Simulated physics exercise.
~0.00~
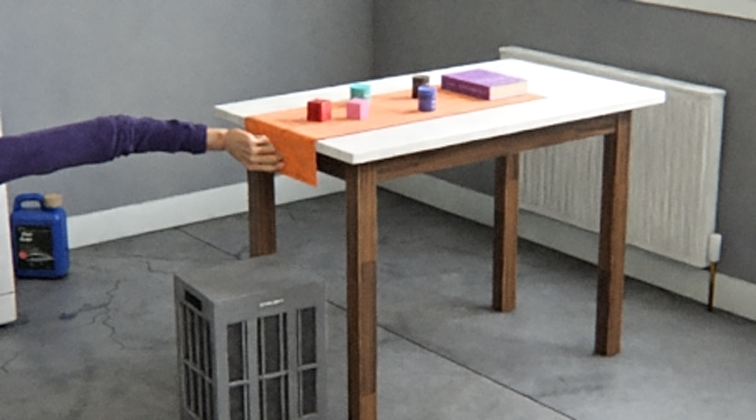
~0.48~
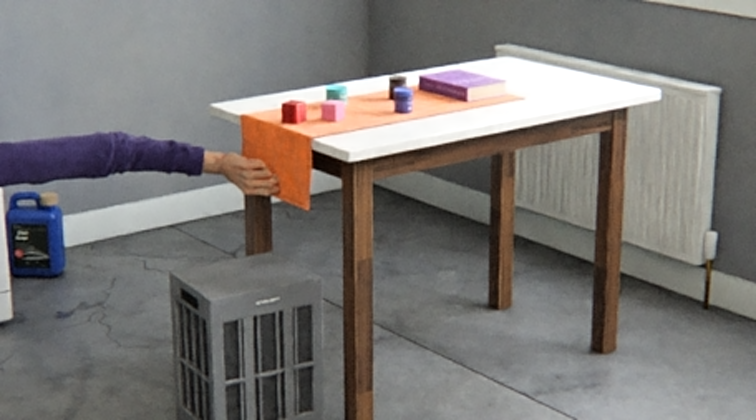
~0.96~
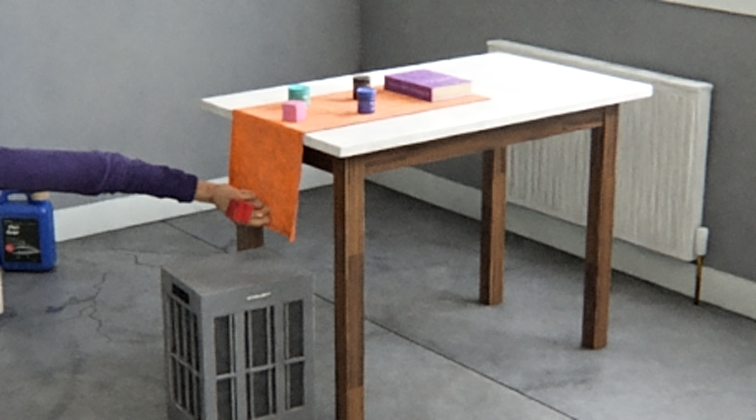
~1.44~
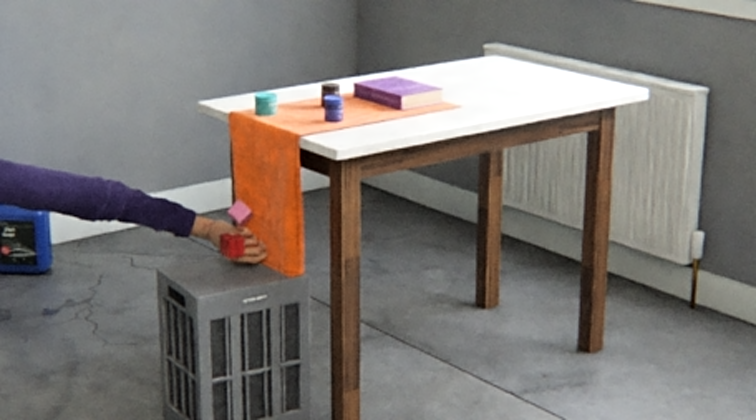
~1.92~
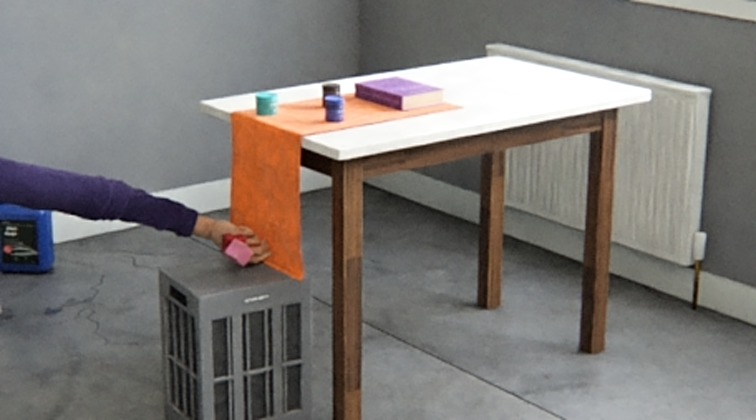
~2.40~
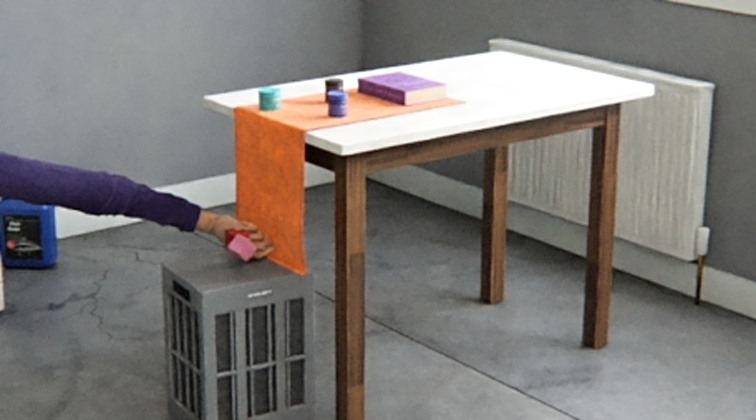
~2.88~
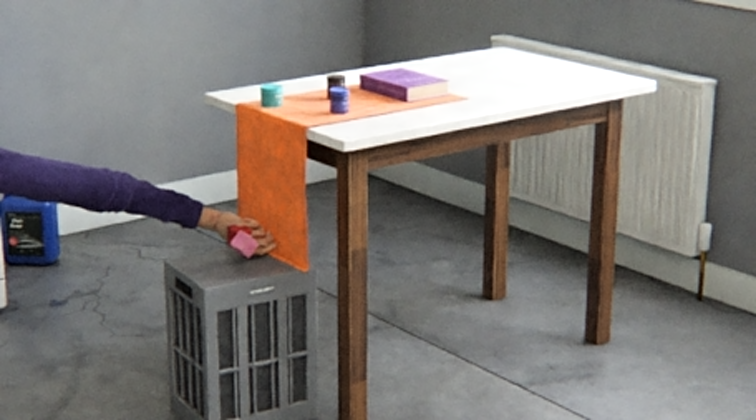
A hand in a purple sleeve pulled an orange cloth down over the end of a white-topped table, and the red cube, then the pink one, slid off, ending up by the hand above the grey crate while the pots and purple book stayed on top.
